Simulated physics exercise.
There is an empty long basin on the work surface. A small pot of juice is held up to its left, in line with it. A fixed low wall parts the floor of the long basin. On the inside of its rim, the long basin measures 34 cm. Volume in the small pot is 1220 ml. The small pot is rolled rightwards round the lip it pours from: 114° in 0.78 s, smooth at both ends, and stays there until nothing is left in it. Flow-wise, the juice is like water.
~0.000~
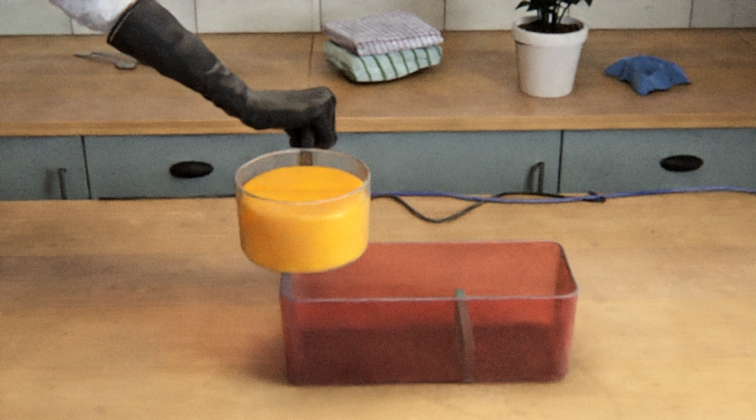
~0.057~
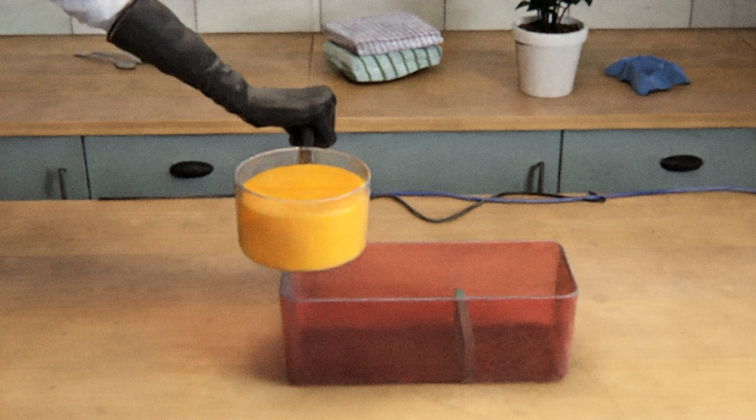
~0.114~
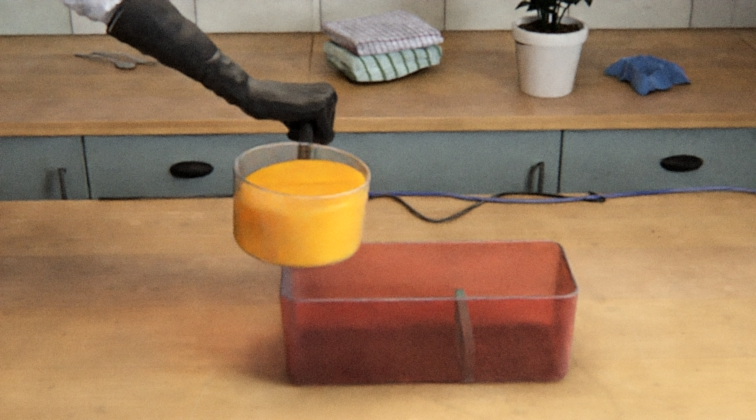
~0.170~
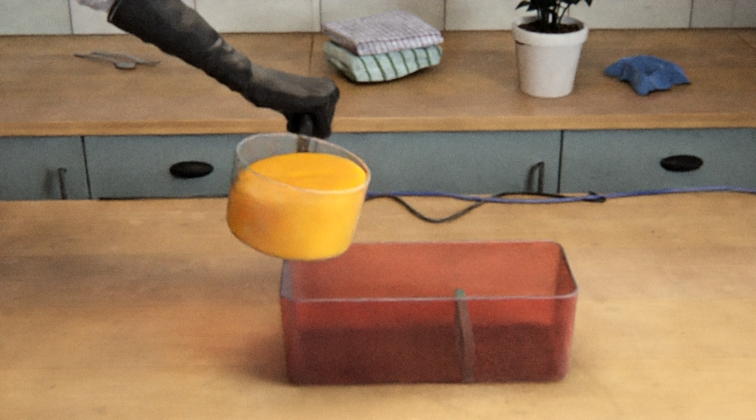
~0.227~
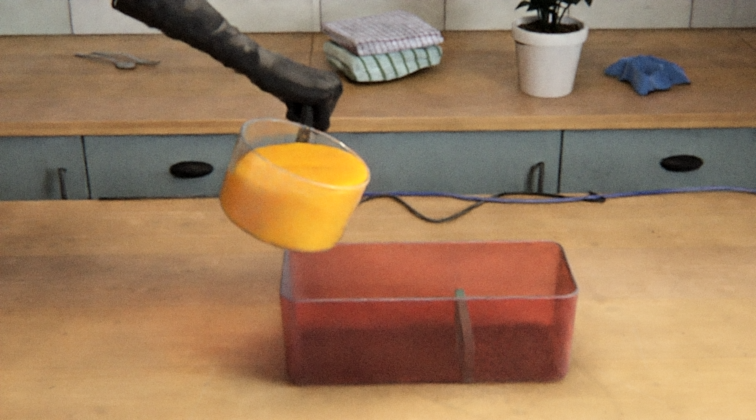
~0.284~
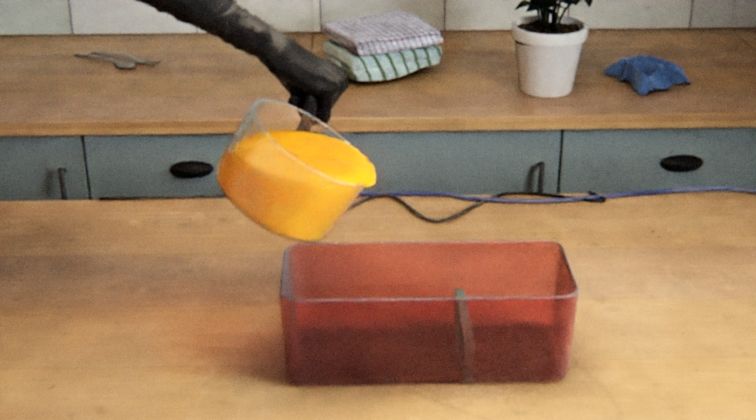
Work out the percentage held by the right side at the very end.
I would put it at 48 per cent.
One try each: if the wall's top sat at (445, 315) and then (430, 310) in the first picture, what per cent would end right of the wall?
Roughly 55 per cent, then 70 per cent.
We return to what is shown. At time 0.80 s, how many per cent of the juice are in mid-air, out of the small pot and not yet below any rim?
20 per cent, roughly.
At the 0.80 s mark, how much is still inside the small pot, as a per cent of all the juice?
3 in a hundred, give or take.
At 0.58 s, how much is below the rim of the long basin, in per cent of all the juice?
Around 10 percent.
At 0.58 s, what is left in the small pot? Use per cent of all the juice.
Close to 42 percent of the liquid remains at that time.
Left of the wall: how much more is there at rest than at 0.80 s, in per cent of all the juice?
Roughly 30 in a hundred.
After 0.58 s the tilt is 97° and 42 per cent is still to pour, 10 is left of the wall and 0 right of it.
After 0.80 s the tilt is 114° and 3 per cent is still to pour, 16 is left of the wall and 61 right of it.
After 1.03 s the tilt is 114° and 0 per cent is still to pour, 28 is left of the wall and 39 right of it.
After 1.28 s the tilt is 114° and 0 per cent is still to pour, 42 is left of the wall and 52 right of it.
In the end 45 per cent lies left of the wall, 48 right of it and 6 outside.
